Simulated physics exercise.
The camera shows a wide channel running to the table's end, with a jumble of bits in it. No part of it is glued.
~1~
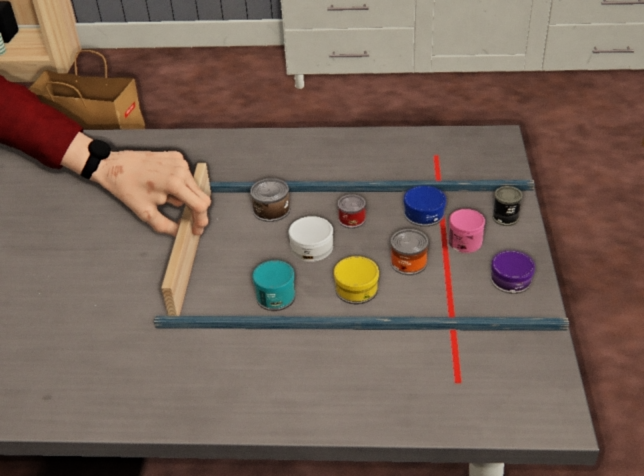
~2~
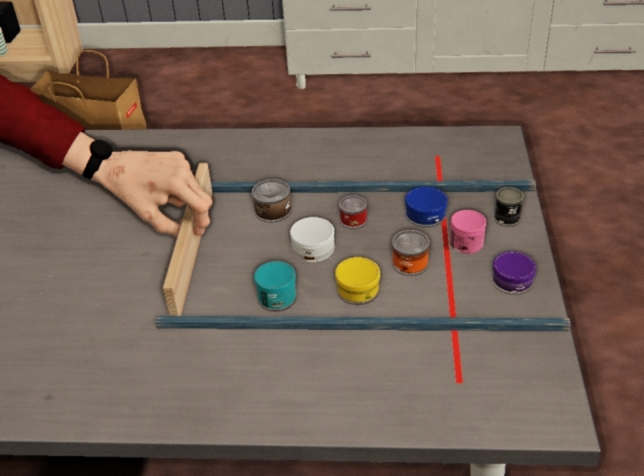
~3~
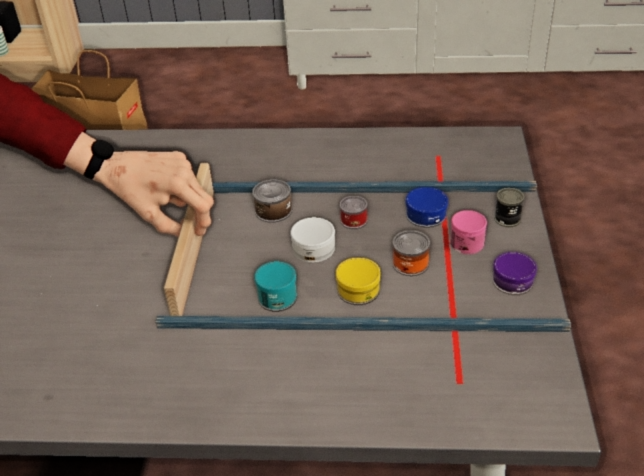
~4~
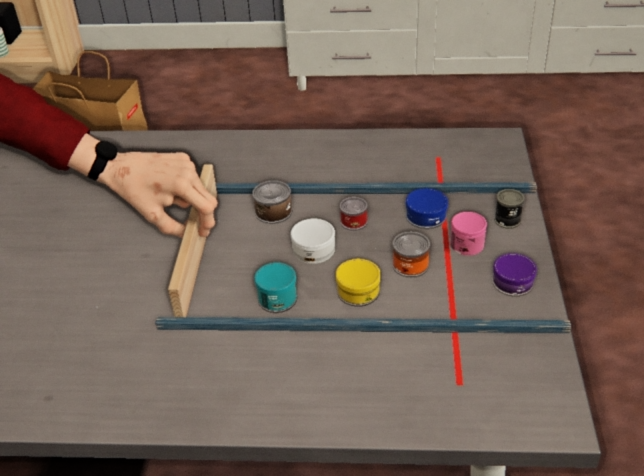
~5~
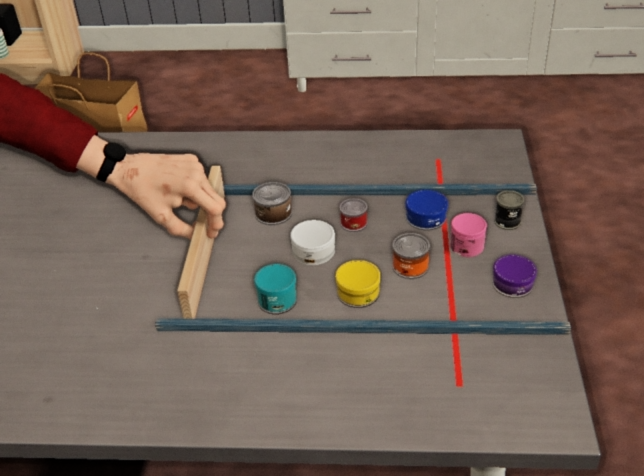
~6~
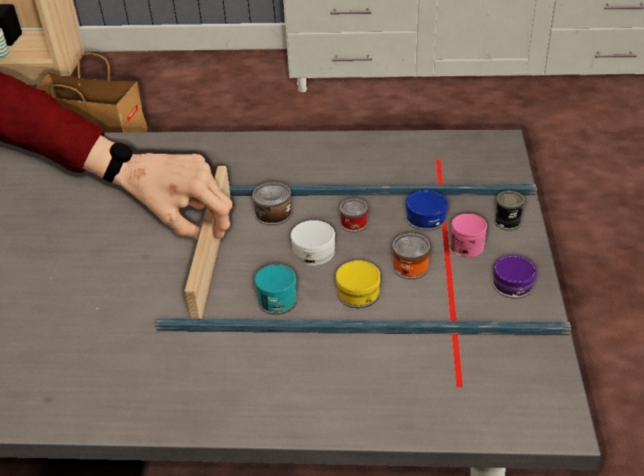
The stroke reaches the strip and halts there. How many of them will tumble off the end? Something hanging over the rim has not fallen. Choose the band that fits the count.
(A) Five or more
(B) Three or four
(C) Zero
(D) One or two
The answer is C.
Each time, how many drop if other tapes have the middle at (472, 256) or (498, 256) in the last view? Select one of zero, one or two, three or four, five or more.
At each place: Just one or two and 3 or 4.
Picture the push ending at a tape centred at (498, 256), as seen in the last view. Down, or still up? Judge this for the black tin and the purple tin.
Black tin: Over the edge. Purple tin: Over the edge.
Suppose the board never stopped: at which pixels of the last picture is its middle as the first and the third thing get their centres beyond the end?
The middle is near (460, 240) first and near (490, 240) after.
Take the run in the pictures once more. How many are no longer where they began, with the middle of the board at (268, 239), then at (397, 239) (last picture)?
By then 2, and 7.
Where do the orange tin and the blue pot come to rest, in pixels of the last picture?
Going in order, first (497, 262) and next (497, 214).
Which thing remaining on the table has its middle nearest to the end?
It's the black tin that ends nearest.
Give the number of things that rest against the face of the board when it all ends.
Contact count: 4.
A little later, none off yet; black tin at rest near (509, 211); purple tin at rest near (514, 277); pink tub at rest near (468, 235).
When it is over, the number that fall off is zero.
